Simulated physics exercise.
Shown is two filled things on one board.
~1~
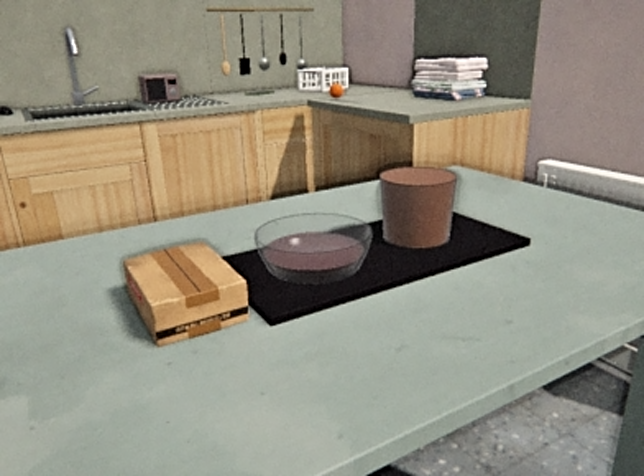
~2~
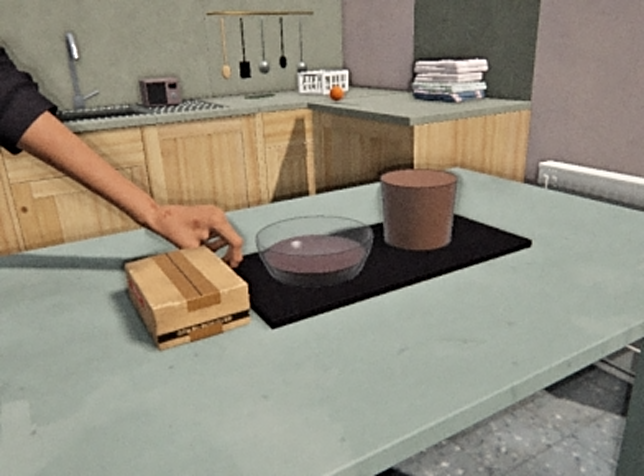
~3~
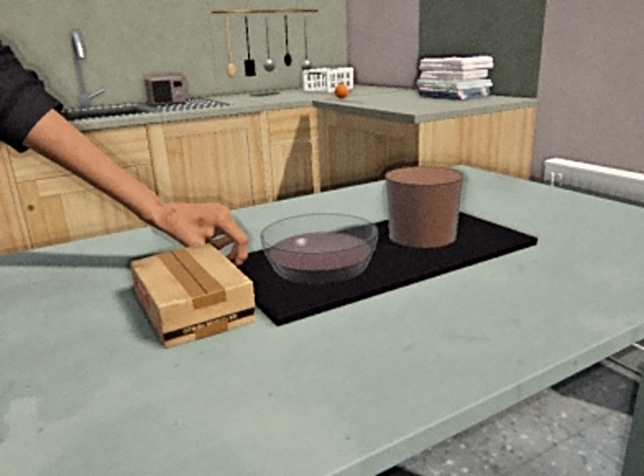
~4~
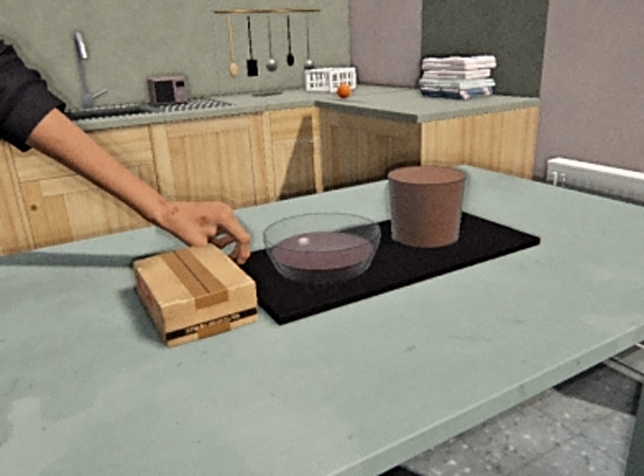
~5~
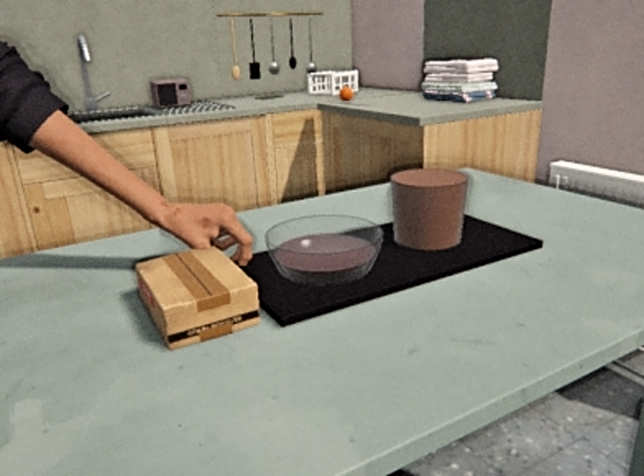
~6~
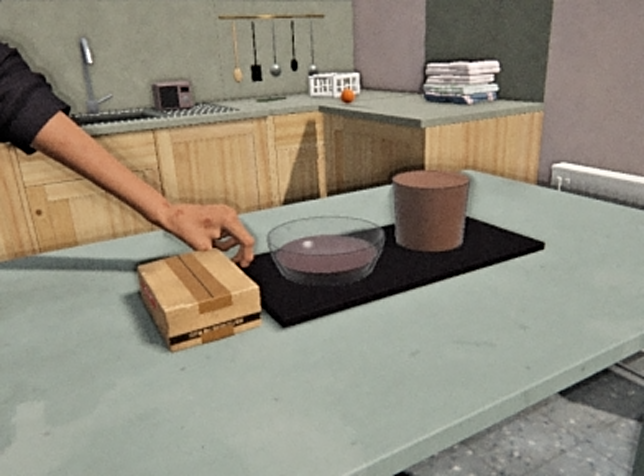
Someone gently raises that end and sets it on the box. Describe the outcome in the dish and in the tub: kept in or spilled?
Dish: Does not brim over, tub: Brims over.
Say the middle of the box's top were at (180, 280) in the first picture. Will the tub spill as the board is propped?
It brims over.
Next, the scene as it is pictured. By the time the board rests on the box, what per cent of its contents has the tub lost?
My figure: 6 in a hundred.
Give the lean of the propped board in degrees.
Measured tilt: Approx. 8°.
A moment on, the board slopes by about 4°; dish, all is still inside; tub, a puddle lies under it.
Further on, the board slopes by about 9°; dish, all is still inside; tub, a puddle lies under it.
When it is over, the board slopes by about 8°, resting on the box; dish, all is still inside; tub, a puddle lies under it.
